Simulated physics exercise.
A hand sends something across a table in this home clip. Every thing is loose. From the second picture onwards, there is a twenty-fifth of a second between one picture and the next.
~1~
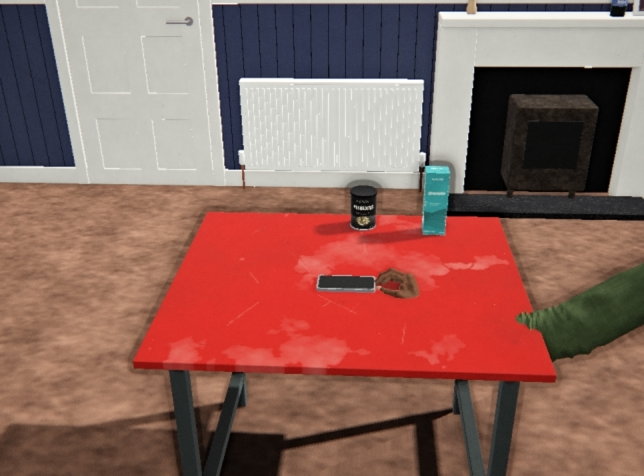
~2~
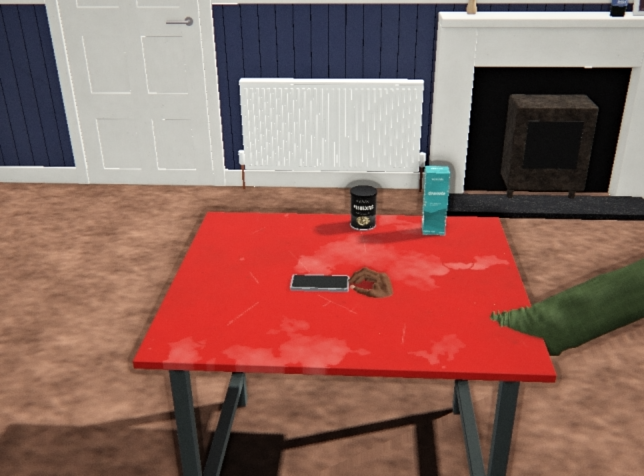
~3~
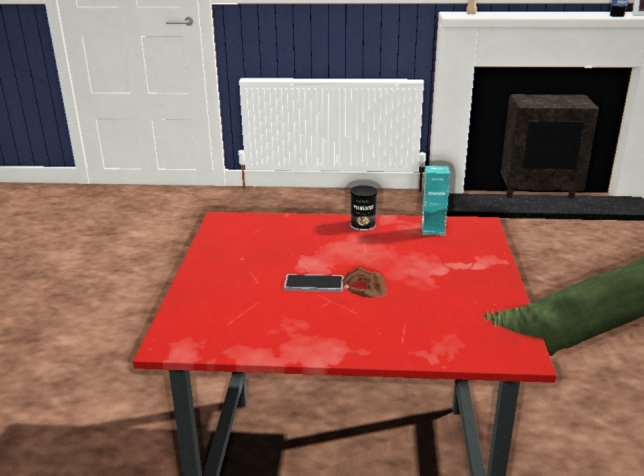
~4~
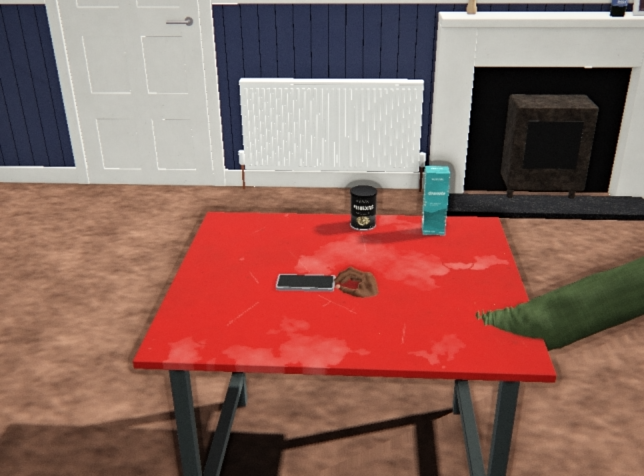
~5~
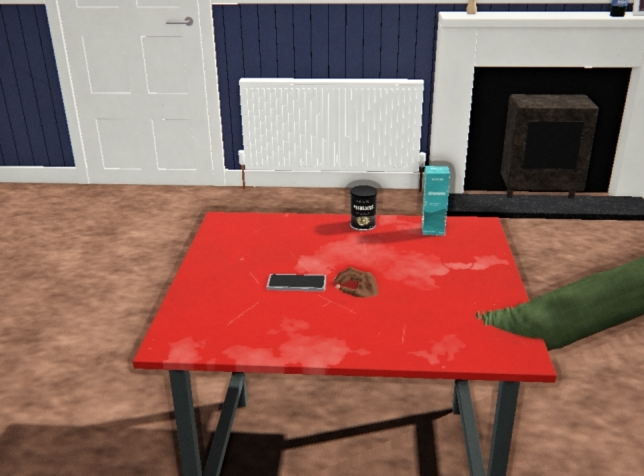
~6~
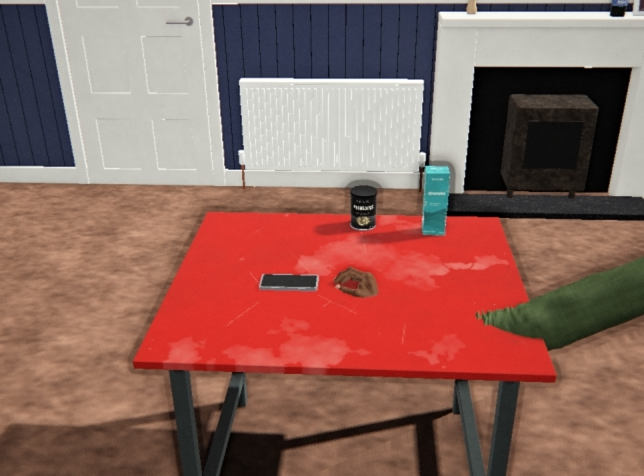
The footage shows a hand at the end of a green sleeve pushing a grey phone leftward across a red table, then staying still as the phone slides slightly farther left, while a dark can and teal carton remain in place.
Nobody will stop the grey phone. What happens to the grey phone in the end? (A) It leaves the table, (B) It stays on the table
Answer: B.
Then, 0.10 s after the last picture, grey phone slid a little near (275, 282).
Then, 0.20 s after the last picture, grey phone slid about its own width near (268, 282).
At rest, moved from the start, grey phone. Seen from the same camera at the end, grey phone near (268, 282).
